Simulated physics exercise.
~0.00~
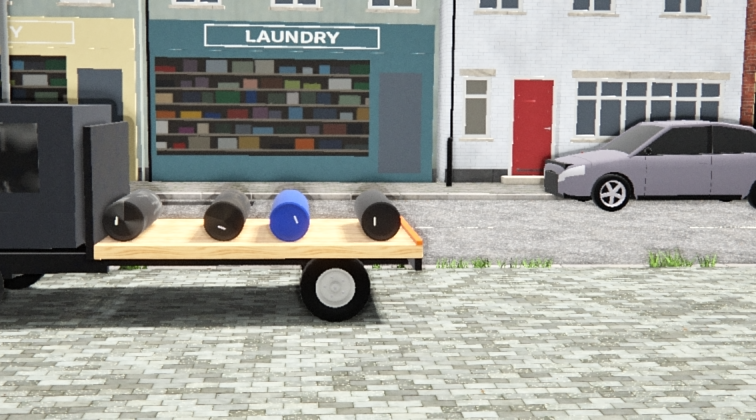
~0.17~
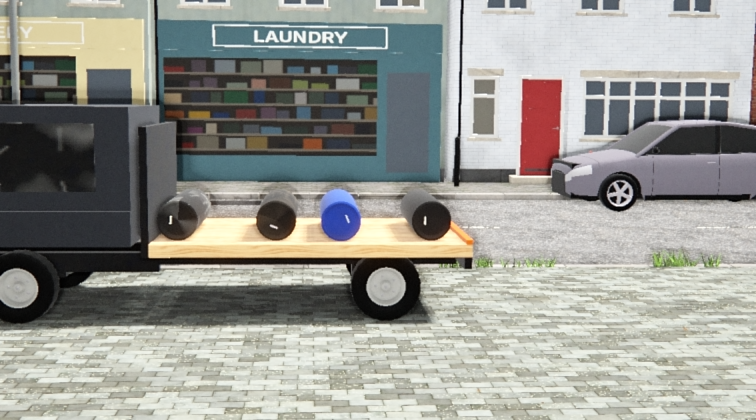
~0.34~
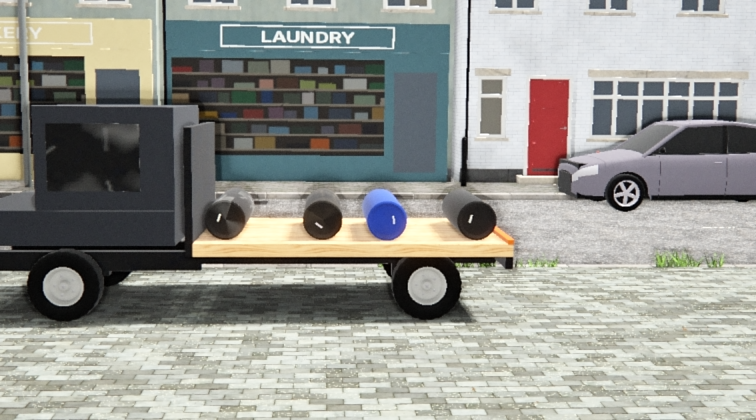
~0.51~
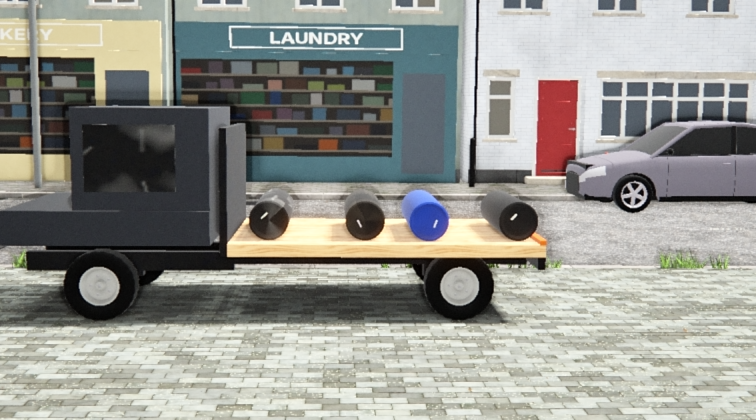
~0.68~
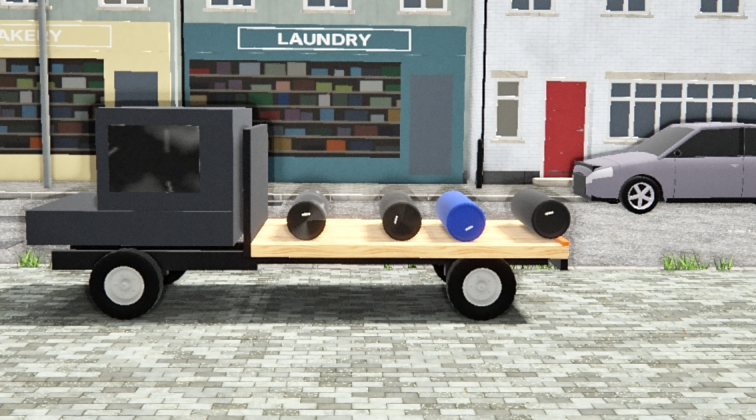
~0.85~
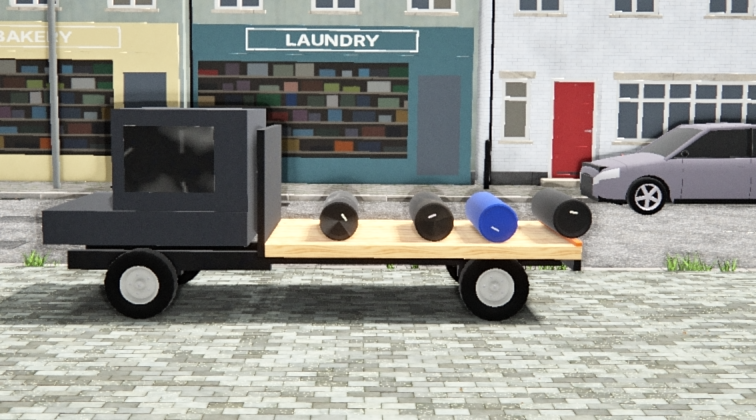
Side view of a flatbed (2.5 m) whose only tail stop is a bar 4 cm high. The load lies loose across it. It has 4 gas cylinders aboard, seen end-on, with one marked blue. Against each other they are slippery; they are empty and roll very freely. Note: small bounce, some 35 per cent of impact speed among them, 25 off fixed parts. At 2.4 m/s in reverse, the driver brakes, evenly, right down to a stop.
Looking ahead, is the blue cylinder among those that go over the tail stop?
It makes it out.
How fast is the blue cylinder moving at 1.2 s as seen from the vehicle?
Around 1.0 m/s.
Then, 1.2 s in, blue is on the bed, 20 cm from the bar, rolling towards it; 1 of 4 is off.
Then, 1.6 s in, blue is going over the tail; 2 of 4 are off.
In the end (3.1 s), blue is over the tail and down; 4 of 4 are off.
